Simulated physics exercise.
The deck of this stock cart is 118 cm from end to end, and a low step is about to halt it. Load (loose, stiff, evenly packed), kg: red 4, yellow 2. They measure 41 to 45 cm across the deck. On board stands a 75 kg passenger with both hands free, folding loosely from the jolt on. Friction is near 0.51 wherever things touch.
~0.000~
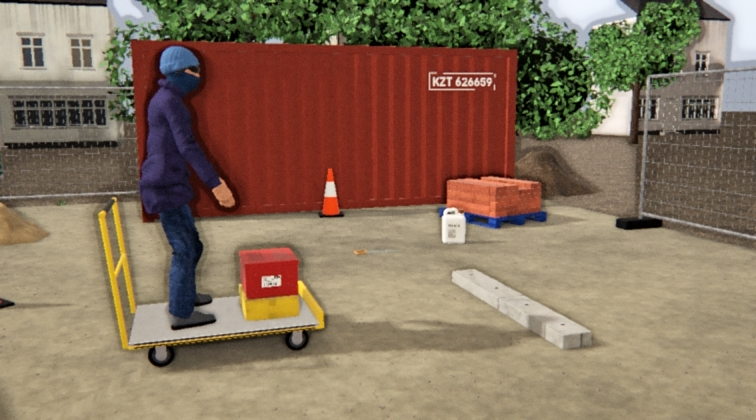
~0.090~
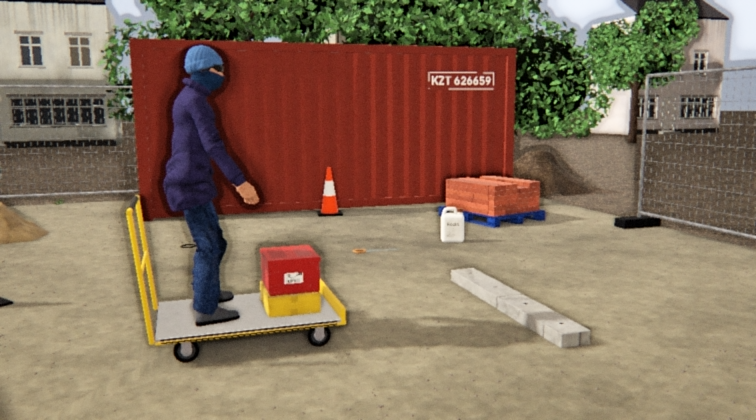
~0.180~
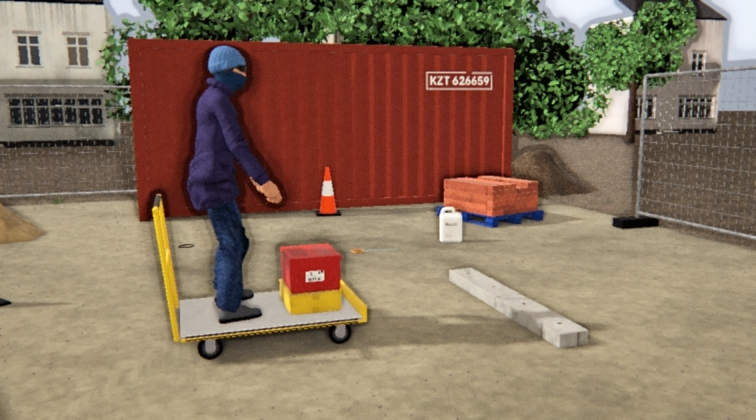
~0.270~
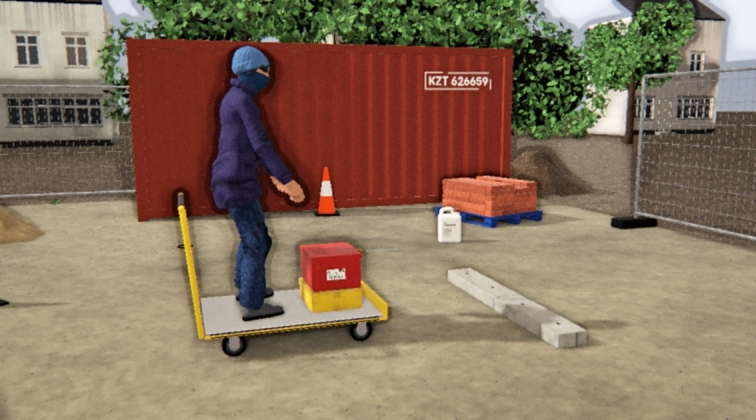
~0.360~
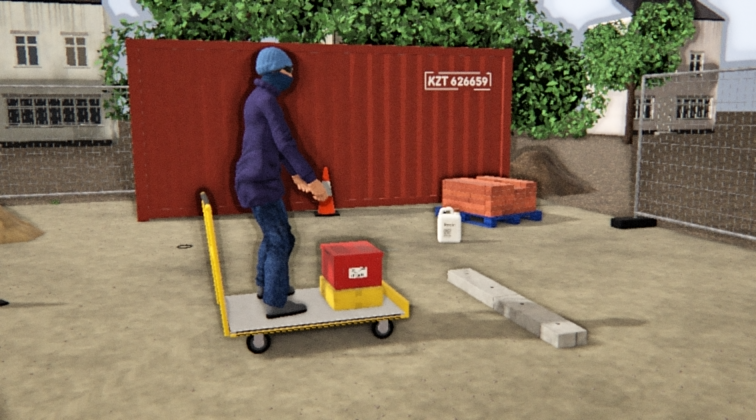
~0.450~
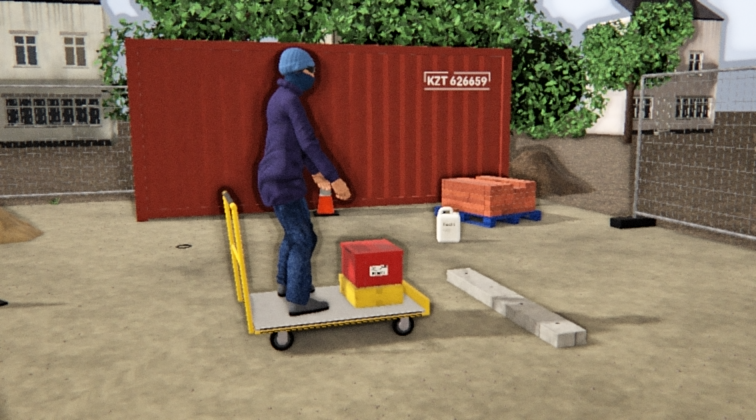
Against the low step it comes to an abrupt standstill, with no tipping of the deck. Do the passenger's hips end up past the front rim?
Yes.
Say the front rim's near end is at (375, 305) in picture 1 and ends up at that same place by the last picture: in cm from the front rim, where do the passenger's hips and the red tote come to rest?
Hips 70 behind, red 50 past.
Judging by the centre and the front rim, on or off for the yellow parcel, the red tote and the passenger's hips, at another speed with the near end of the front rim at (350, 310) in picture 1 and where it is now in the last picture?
Going by centre and rim - yellow: Stays put, red: Comes away, hips: Stays put.
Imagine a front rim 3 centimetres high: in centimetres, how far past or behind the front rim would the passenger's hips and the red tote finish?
Result: Hips 10 cm past rim; red 70 cm past rim.
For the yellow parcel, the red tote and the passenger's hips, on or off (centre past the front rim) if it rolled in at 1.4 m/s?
Yellow - kept, red - dropped, hips - kept.
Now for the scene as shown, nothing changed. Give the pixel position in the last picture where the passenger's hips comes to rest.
(512, 269).
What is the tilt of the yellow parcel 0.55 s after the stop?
Some 0°.
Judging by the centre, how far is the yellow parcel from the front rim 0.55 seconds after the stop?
Roughly 20 cm behind it.
After 0.90 s the deck stops.
After 1.15 s the passenger's hips are 53 cm behind the rim, near (443, 207) in the last picture's view.
After 1.45 s the passenger's hips are 45 cm behind the rim, near (452, 220) in the last picture's view.
After 1.90 s the passenger's hips are 1 cm behind the rim, near (503, 220) in the last picture's view.
By 4.9 s, past the rim, red tote and the passenger's hips; behind it, yellow parcel.
